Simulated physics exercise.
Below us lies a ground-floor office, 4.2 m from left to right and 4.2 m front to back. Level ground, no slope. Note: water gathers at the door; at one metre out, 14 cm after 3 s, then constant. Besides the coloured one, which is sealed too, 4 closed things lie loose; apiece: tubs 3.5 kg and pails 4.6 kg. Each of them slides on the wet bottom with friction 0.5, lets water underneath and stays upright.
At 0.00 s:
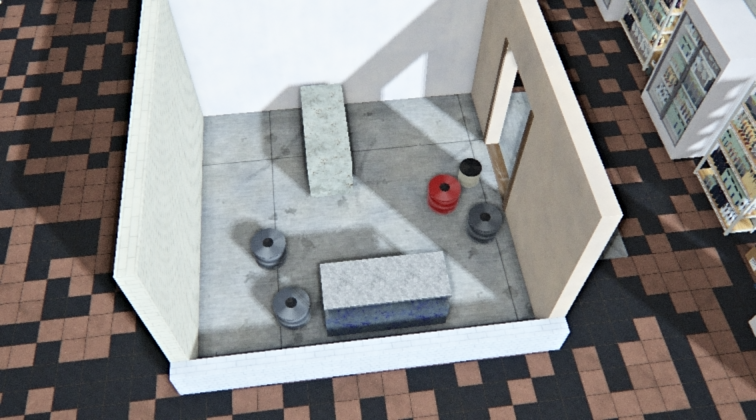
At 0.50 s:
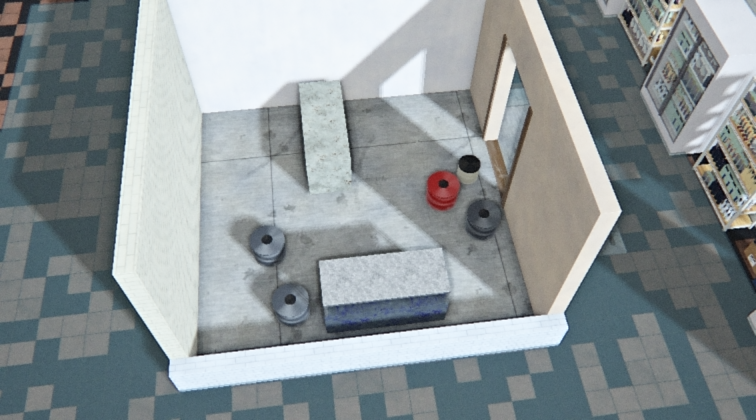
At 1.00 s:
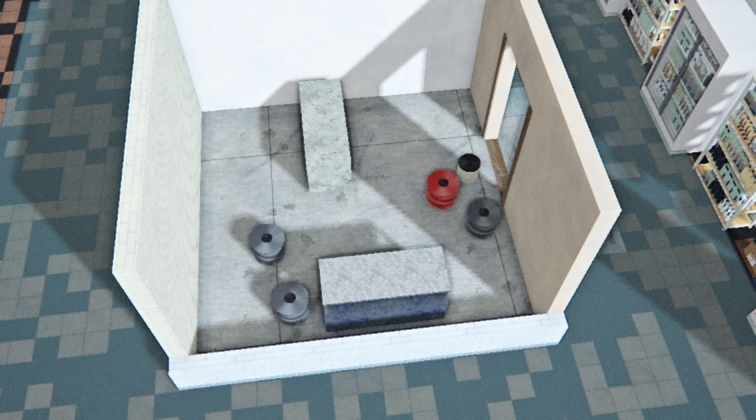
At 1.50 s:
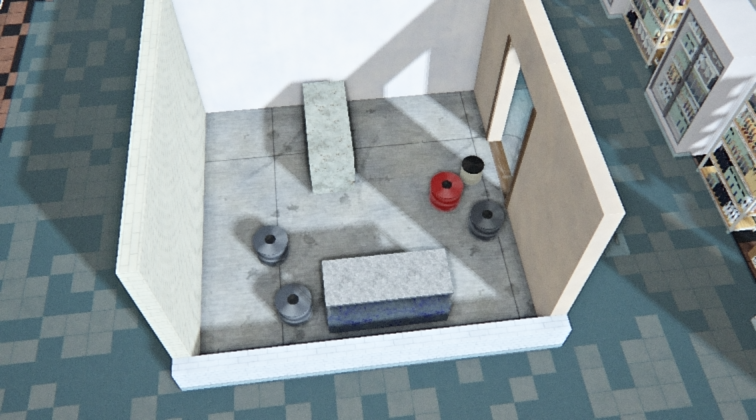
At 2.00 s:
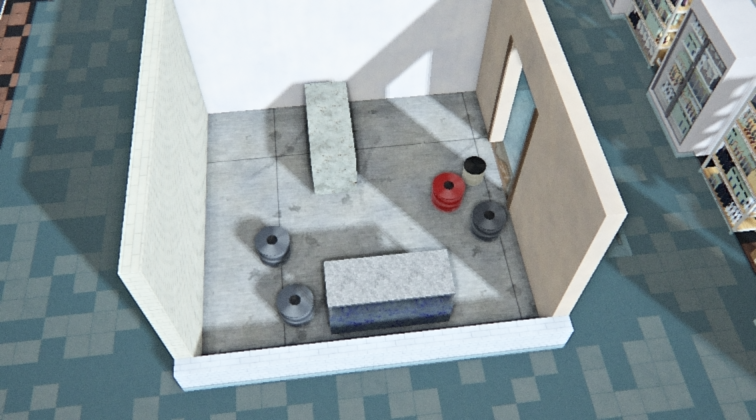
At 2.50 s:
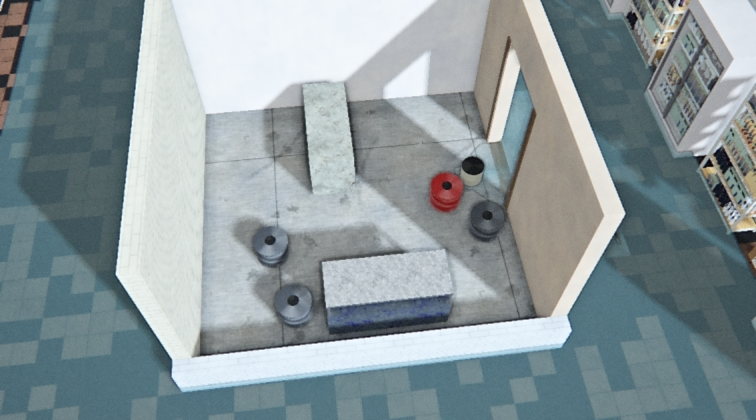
In a small open-topped room, a red tub and four dark containers stay still.
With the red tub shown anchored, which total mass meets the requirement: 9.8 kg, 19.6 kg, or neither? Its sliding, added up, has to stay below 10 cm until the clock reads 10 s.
Only the heavier mass suffices.
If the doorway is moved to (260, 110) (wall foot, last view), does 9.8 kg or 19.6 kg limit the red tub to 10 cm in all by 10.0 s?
Note: The lighter mass keeps it.
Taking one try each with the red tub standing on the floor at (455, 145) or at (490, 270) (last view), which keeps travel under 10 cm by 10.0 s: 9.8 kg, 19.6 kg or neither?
First try, only the heavier option works; second try, the lighter option suffices.
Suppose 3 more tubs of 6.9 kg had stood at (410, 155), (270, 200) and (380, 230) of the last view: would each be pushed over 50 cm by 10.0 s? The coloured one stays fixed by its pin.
One by one: Too far, not far enough and not far enough.
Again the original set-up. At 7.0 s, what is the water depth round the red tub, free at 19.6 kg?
About 5 cm.
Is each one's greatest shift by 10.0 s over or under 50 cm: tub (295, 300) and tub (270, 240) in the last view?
So that's not as far for the first and not as far for the second.
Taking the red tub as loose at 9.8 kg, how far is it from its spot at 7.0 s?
About 60 cm off its spot.
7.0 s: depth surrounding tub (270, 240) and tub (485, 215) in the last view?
Around 1 cm and 3 cm.
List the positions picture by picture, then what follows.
In the first frame, the red tub at (445, 188) rests on the ground; 0.0 m2 under water; 0 of 5 have shifted.
In the second frame, the red tub at (444, 184), on the bottom; 0.0 m2 under water; 0 of 5 have shifted.
In the third frame, the red tub at (443, 183), on the bottom; 0.0 m2 under water; 0 of 5 have shifted.
In the fourth frame, the red tub at (447, 185) rests on the ground; water covers 0.0 m2; 0 of 5 have shifted.
In the fifth frame, the red tub at (449, 186) rests on the ground; 0.0 m2 under water; 0 of 5 have shifted.
In the sixth frame, the red tub at (447, 186) rests on the ground; water covers 0.3 m2; 0 of 5 have shifted.
After 3.5 s the red tub would be 1 cm from its start with 9.8 kg and 0 cm from its start with 19.6 kg; 4 cm of water round it then.
After 4.5 s the red tub would be 40 cm from its start with 9.8 kg and 0 cm from its start with 19.6 kg; 5 cm of water round it then.
After 7.0 s the red tub would be 63 cm from its start with 9.8 kg and 0 cm from its start with 19.6 kg; 5 cm of water round it then.
After 10.0 s the red tub would be 74 cm from its start with 9.8 kg and 0 cm from its start with 19.6 kg; 6 cm of water round it then.
